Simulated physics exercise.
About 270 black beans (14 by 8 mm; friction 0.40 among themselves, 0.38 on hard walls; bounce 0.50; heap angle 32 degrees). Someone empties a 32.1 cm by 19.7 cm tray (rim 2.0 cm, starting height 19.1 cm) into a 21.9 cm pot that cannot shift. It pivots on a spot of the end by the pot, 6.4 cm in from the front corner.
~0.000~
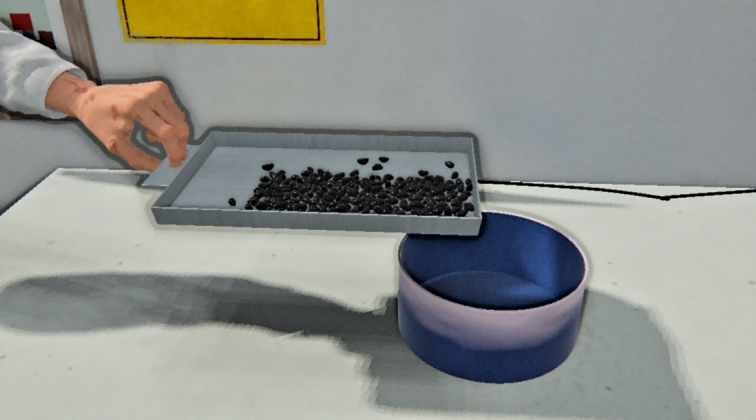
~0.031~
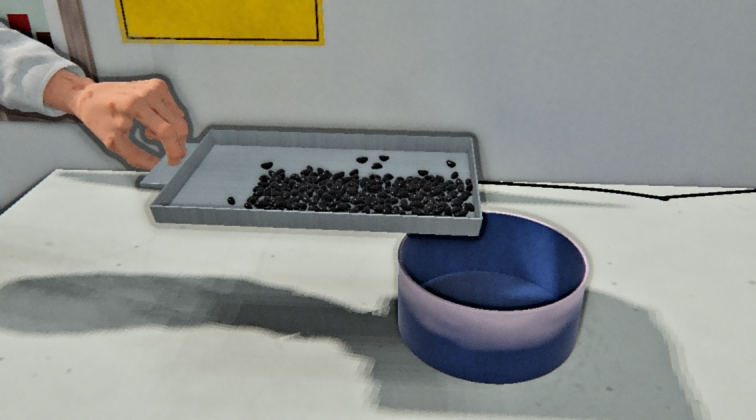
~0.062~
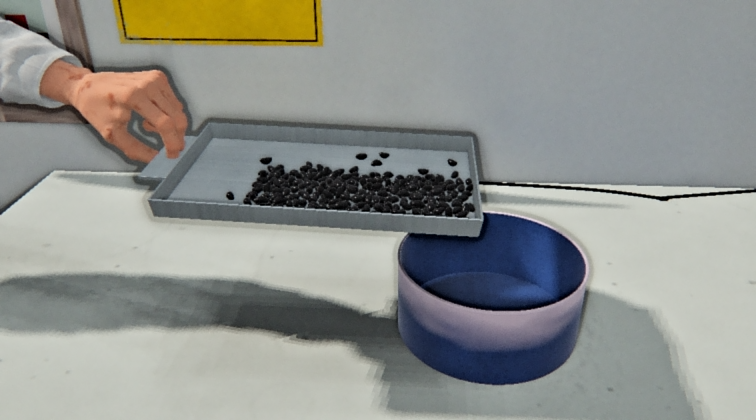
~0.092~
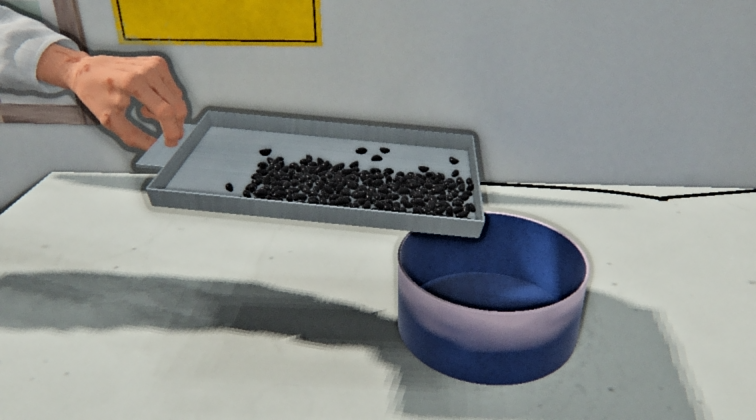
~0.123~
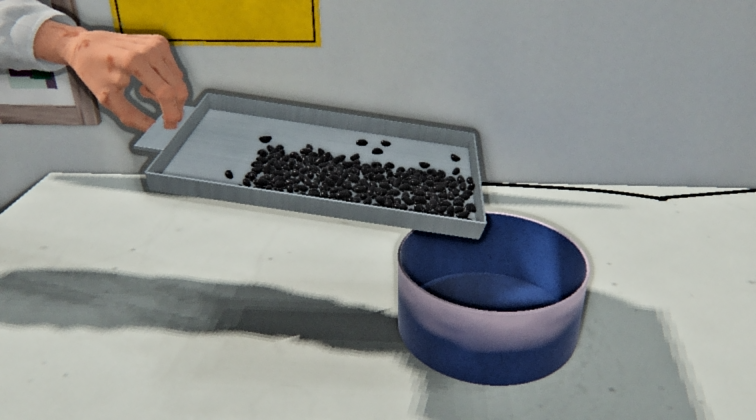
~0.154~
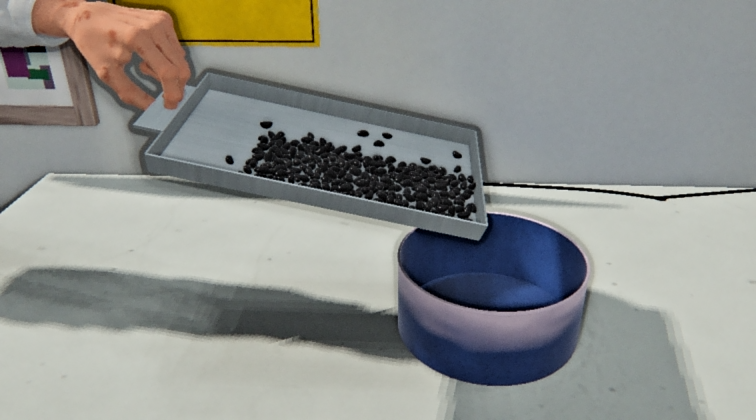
A shallow grey tray holding a heap of black beans is held by a hand in a pale sleeve at the left, its right end just above a round blue pot. They are seen from slightly above on a white tabletop against a grey wall with a yellow sign. The hand lifts the left end, slowly then faster, tilting the tray down rightward while the beans keep their places on it and the camera stays still.
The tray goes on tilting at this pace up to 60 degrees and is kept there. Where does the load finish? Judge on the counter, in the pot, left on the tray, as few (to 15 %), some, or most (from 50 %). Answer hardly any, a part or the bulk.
Counter: A part, pot: A part, tray: A part.
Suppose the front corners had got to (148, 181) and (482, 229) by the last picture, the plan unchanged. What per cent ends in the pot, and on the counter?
Pot 5, counter 45.
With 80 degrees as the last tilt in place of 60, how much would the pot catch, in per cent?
Then about 50 per cent.
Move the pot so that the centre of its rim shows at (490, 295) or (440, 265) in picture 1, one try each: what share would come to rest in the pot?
About 55 and 15 per cent.
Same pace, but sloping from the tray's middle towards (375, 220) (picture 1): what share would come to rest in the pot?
About 5 per cent.
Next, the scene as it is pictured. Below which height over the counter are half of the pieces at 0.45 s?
Roughly 26 cm.
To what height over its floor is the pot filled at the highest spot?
About 1.5 cm.
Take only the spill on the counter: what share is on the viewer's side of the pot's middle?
About 100 per cent.
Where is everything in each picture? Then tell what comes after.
Tray tilt 0 degrees, front corners at (154, 206) and (478, 217); middle of the pieces at (362, 195); pot at (491, 255), in the first frame.
Tray tilt 1 degrees, front corners at (153, 205) and (479, 217); middle of the pieces at (362, 195), in the second frame.
Tray tilt 2 degrees, front corners at (152, 198) and (480, 218); middle of the pieces at (362, 192), in the third frame.
Tray tilt 5 degrees, front corners at (150, 188) and (481, 220), lowest corner right front; middle of the pieces at (362, 188), in the fourth frame.
Tray tilt 9 degrees, front corners at (149, 171) and (483, 221), lowest corner right front; middle of the pieces at (363, 182), in the fifth frame.
Tray tilt 13 degrees, front corners at (149, 153) and (484, 223), lowest corner right front; middle of the pieces at (364, 176); pot at (492, 256). The tray's pace is about 140 degrees a second, in the sixth frame.
After 0.33 s, tilt 38 degrees; the tray holds 100 %, the pot 0 %.
After 0.45 s, tilt 54 degrees; the tray holds 100 %, the pot 0 %.
Then, at 0.70 s, tilt 60 degrees; the tray holds 70 %, the pot 0 %.
At rest (2.3 s), counter 30 %, pot 30 %, tray 35 %.
